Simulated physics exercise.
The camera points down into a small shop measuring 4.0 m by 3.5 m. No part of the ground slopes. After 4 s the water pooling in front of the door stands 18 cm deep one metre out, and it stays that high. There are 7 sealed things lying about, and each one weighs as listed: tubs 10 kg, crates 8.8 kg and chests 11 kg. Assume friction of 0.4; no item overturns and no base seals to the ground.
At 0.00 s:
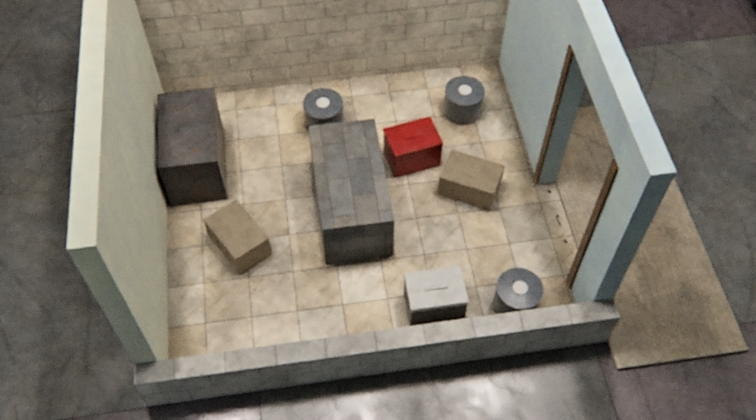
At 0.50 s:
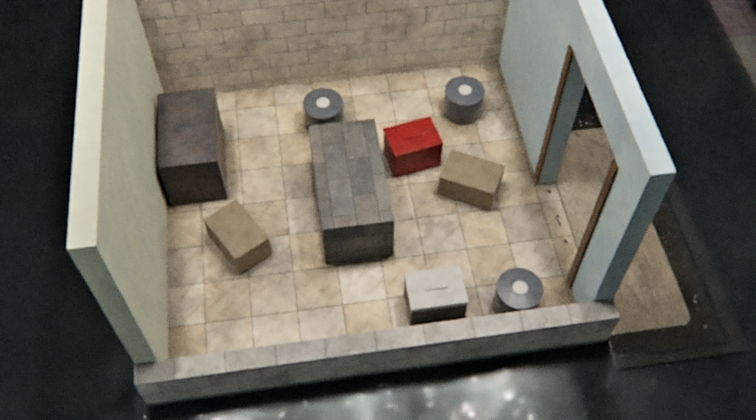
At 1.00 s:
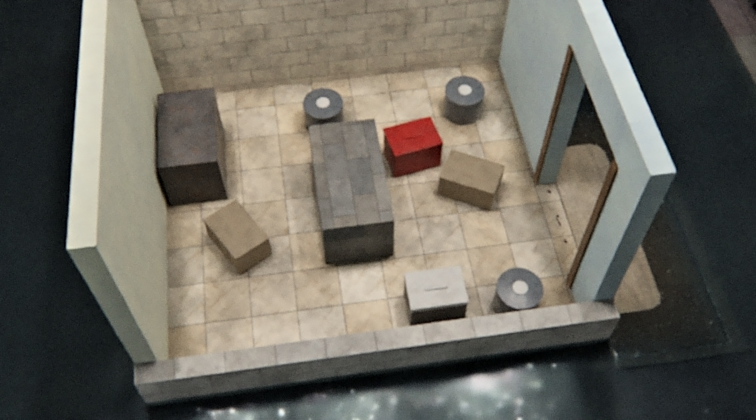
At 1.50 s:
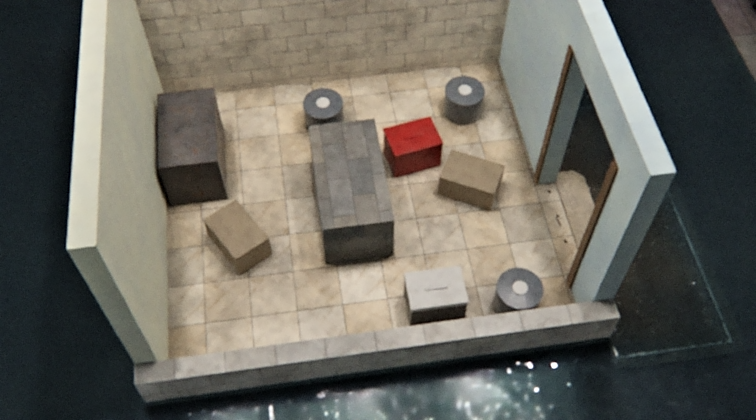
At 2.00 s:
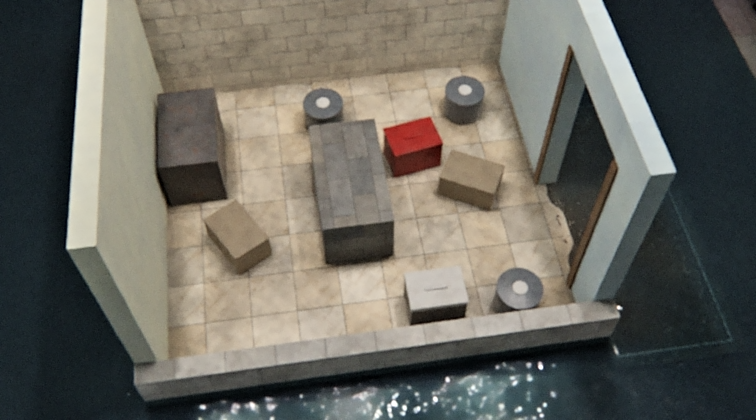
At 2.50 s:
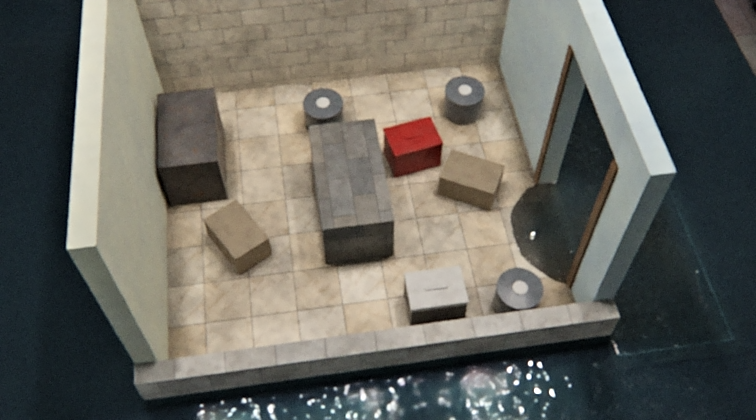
A small walled shop stands still as dark water rises outside and enters the right doorway.
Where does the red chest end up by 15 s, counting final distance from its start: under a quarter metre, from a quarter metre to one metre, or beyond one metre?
From a quarter metre to one metre.
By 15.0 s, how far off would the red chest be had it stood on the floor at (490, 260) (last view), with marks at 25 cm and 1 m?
Result: It drifts a great deal.
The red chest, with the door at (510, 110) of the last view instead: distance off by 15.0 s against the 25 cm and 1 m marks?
Result for the red chest: Moderate displacement.
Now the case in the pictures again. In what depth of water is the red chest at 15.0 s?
I'd put it at about 10 cm.
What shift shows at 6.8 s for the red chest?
Around 100 centimetres.
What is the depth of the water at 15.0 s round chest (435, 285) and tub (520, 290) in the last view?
Close to 13 and 14 centimetres.
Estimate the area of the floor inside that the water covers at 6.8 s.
That flooded area is roughly 9.5 m2.
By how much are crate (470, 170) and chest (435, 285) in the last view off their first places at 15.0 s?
The first is 40 cm from its start, the second 200 cm.
After 3.5 s the red chest is near (413, 136), 0.0 m from its start, aground; 0 afloat.
After 6.8 s the red chest is near (413, 69), 1.0 m from its start, aground; 2 afloat.
After 11.0 s the red chest is near (493, 98), 1.0 m from its start, afloat; 5 afloat.
After 15.0 s the red chest is near (422, 160), 0.4 m from its start, afloat; 7 afloat.
